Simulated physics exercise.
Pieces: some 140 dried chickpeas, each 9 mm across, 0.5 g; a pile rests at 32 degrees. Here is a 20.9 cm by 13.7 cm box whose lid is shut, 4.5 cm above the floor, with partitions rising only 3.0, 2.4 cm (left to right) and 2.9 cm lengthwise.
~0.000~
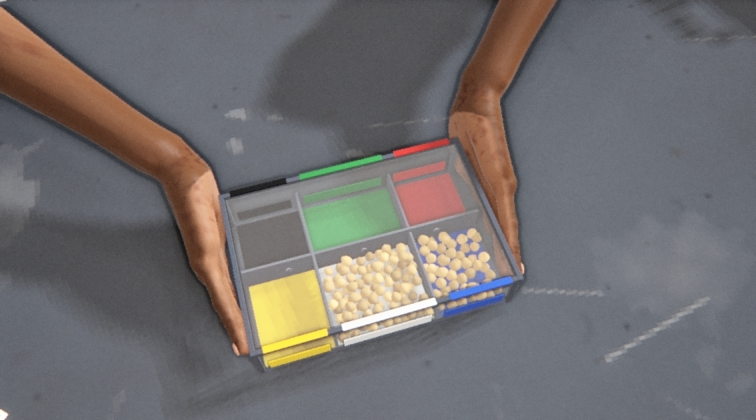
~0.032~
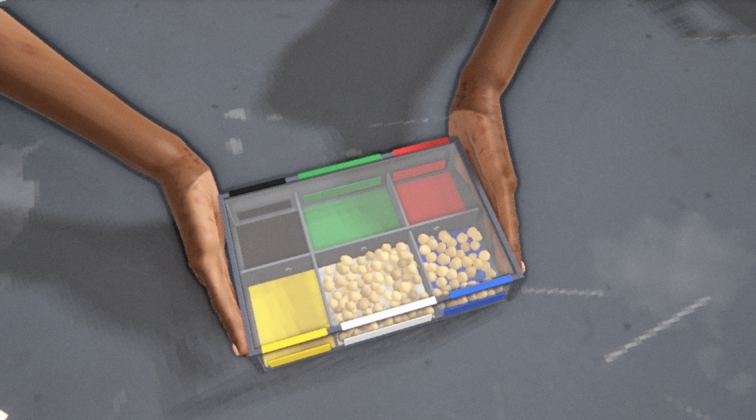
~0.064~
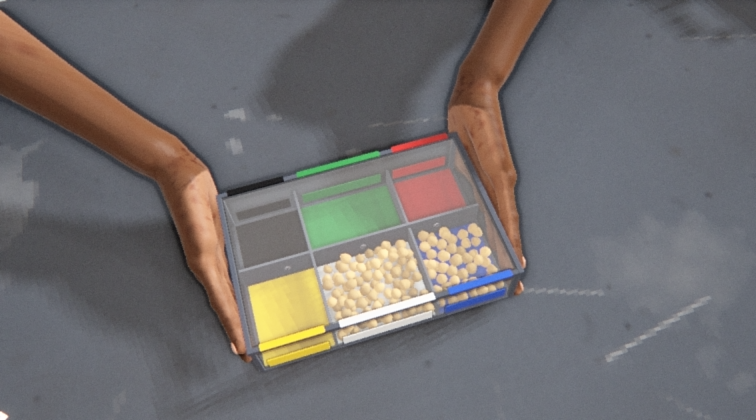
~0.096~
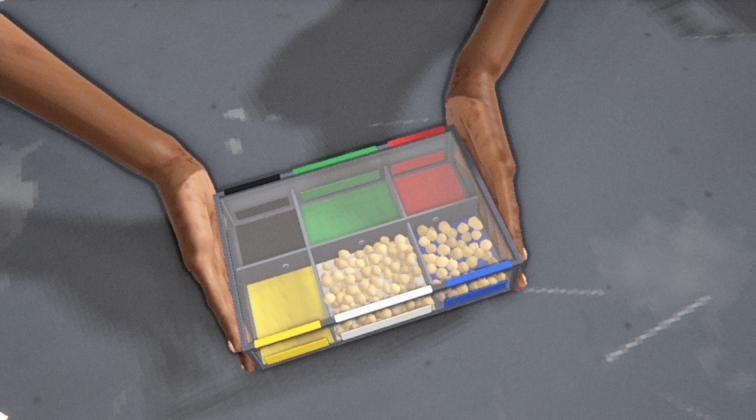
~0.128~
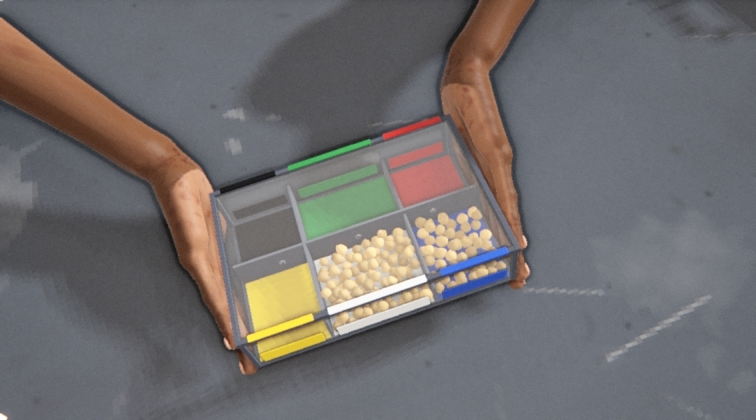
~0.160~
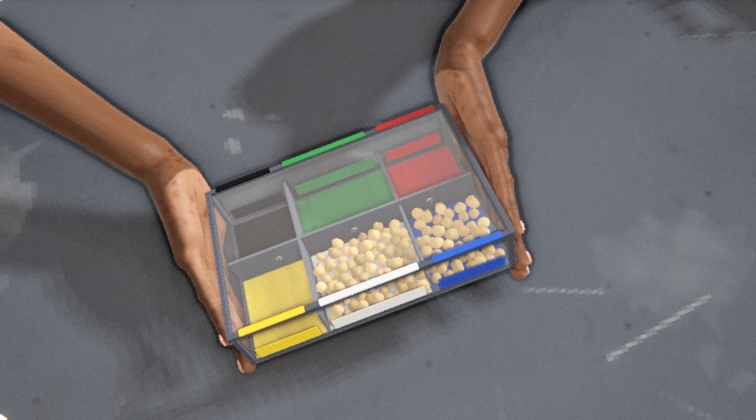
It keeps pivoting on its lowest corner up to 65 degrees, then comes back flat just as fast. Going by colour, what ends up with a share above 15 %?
Red compartment: Fails to beat the threshold; blue compartment: Beats the threshold; green compartment: Fails to beat the threshold; yellow compartment: Fails to beat the threshold; white compartment: Beats the threshold; black compartment: Fails to beat the threshold.
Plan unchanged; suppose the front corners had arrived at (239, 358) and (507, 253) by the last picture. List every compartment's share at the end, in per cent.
Red 0; blue 35; green 0; yellow 5; white 60; black 0.
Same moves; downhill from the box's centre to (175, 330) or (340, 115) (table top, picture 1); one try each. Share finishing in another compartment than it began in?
Near 5 and 5 percent, in that order.
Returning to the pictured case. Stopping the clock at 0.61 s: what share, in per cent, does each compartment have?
Red 0, blue 35, green 0, yellow 0, white 60, black 0.
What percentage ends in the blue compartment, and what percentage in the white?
In the blue compartment 30 percent, in the white 60 percent.
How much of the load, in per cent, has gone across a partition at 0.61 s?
Near 0 in a hundred.
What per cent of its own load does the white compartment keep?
Close to 90 in a hundred.
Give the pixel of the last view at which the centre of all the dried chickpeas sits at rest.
(369, 275) or so.
After 0.61 s, tilt 65 degrees; blue 35 %, white 60 %.
After 0.92 s, tilt 26 degrees; blue 30 %, green 5 %, white 60 %, black 5 %.
After 1.32 s, tilt 0 degrees; blue 30 %, green 5 %, white 60 %, black 5 %.
By 1.6 s all is still; red 0 %, blue 30 %, green 5 %, yellow 0 %, white 60 %, black 5 %.
